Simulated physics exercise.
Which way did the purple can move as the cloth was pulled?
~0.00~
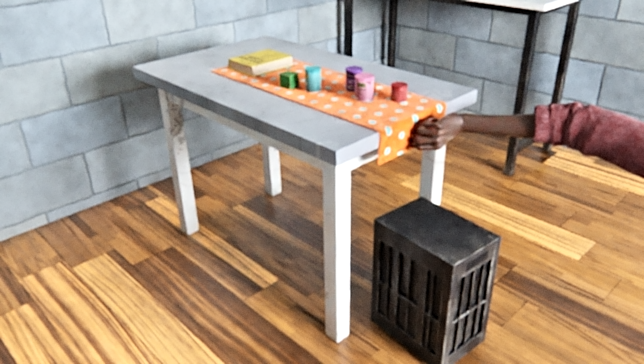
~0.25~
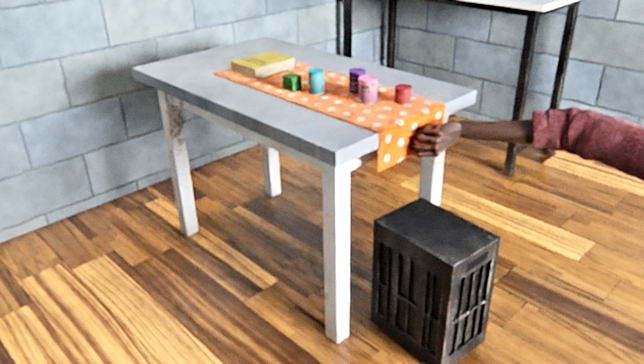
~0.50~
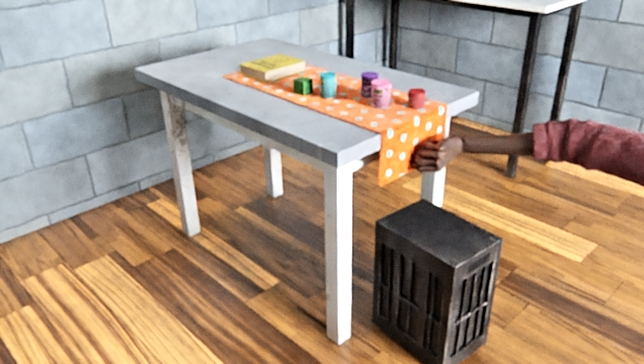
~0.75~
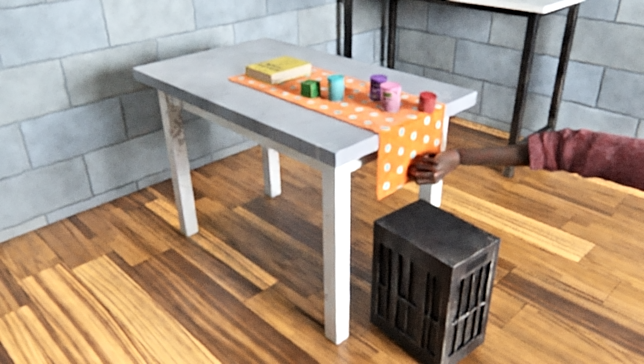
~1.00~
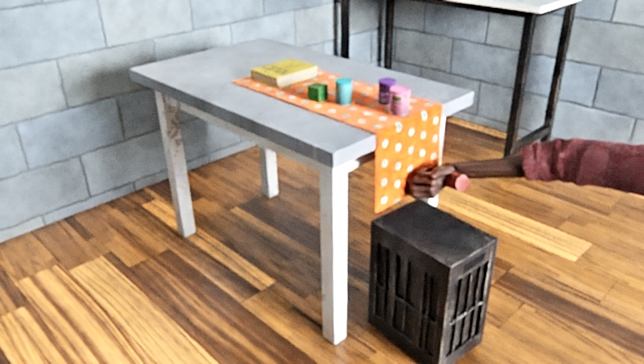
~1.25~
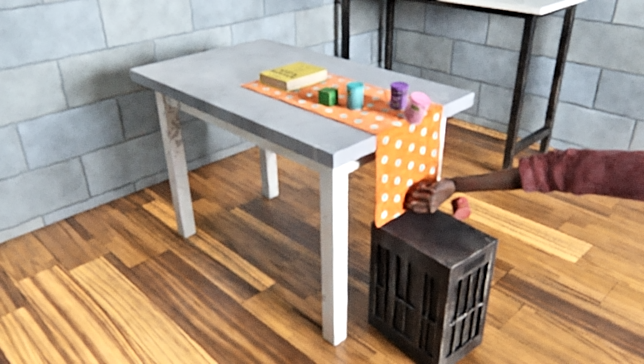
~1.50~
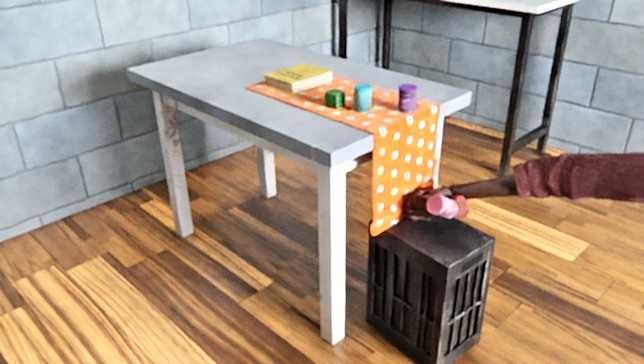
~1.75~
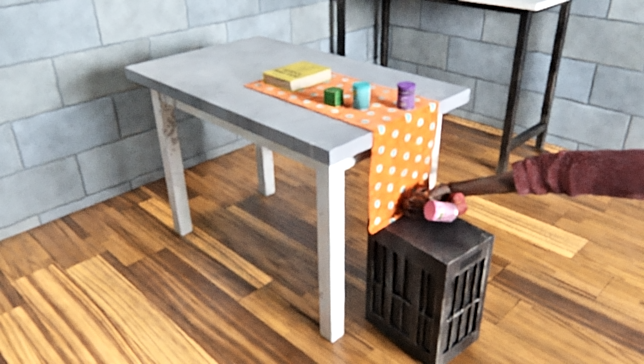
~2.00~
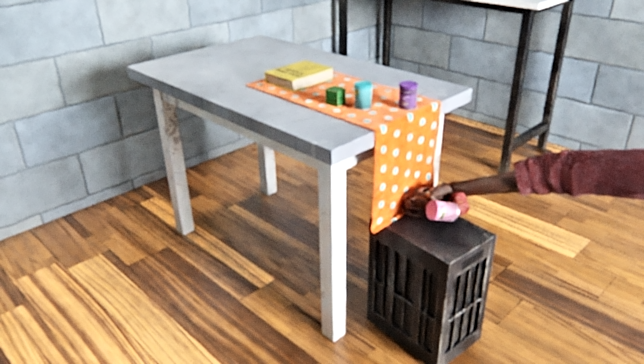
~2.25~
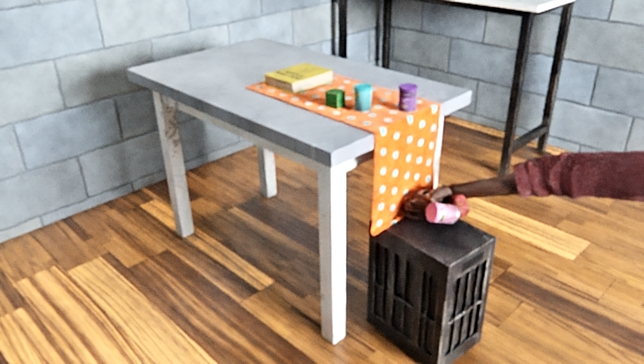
The purple can moved to the right, riding along with the cloth while staying upright.
A hand slowly pulled the hanging end of an orange polka-dot cloth down toward a black crate, drawing the things on the table along until a red pot and then a pink can went over the edge, while the rest stayed up.
